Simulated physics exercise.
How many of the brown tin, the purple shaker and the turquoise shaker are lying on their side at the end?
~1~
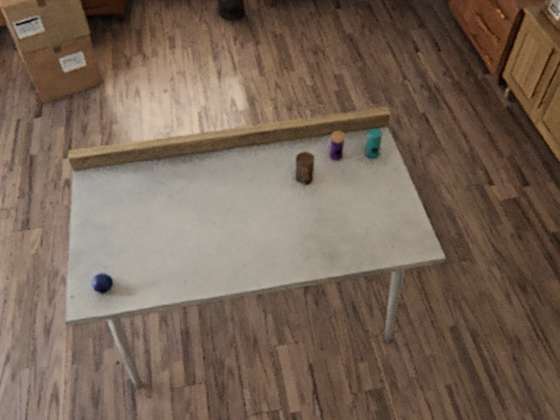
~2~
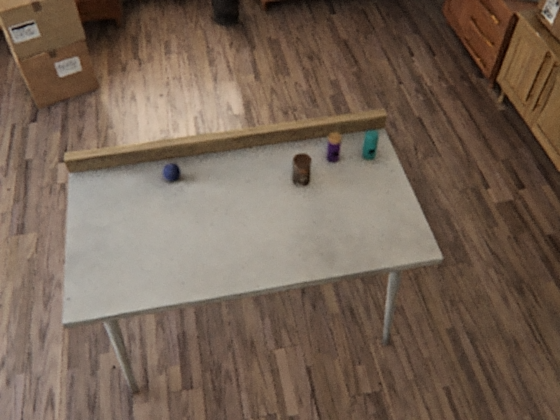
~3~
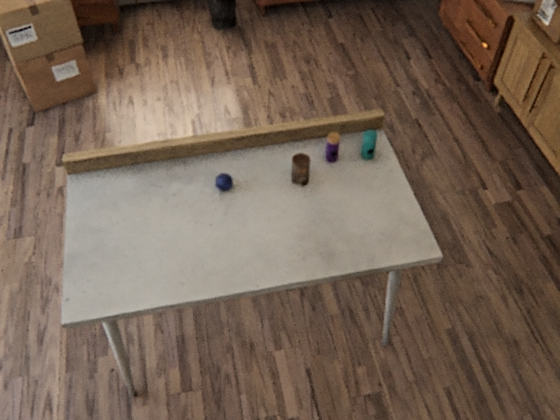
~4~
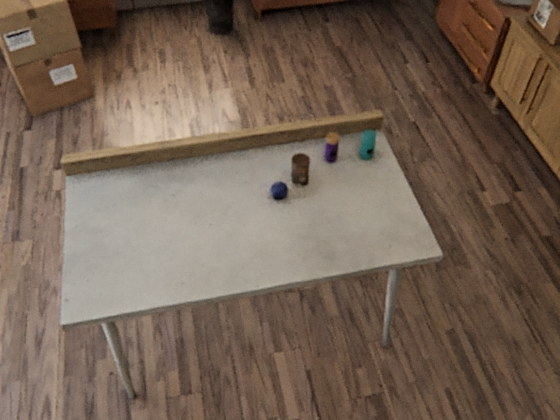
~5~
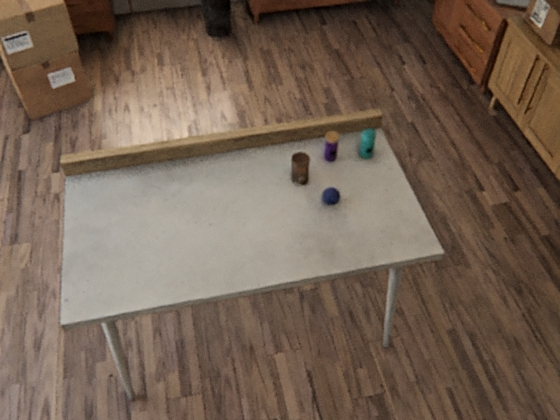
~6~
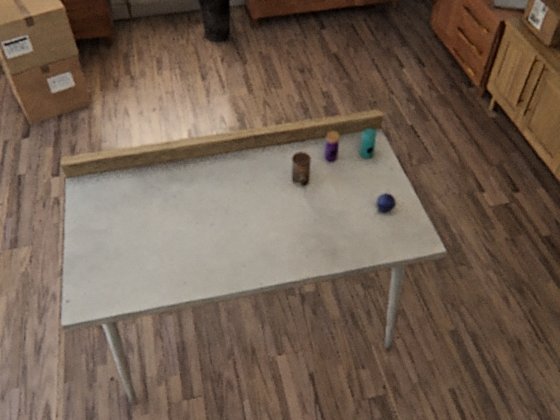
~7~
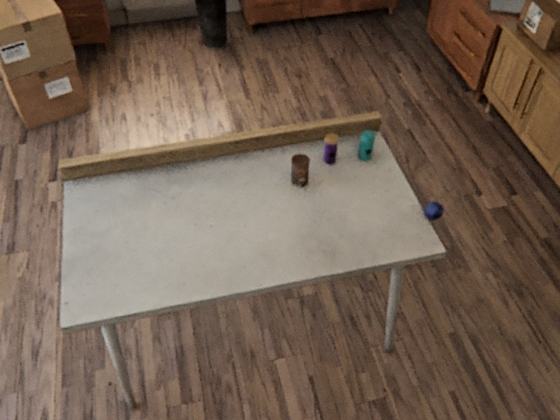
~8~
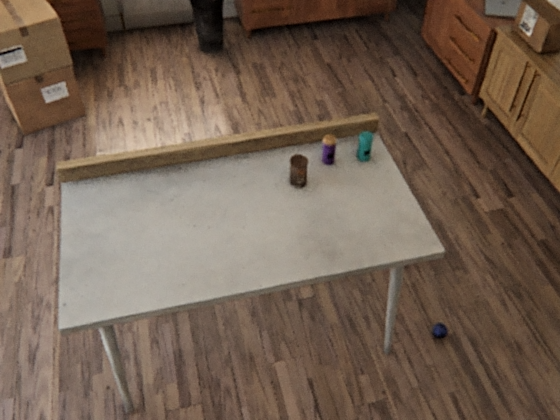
None of them are lying down. The brown tin and both shakers are still standing on the table after the ball has dropped to the floor.
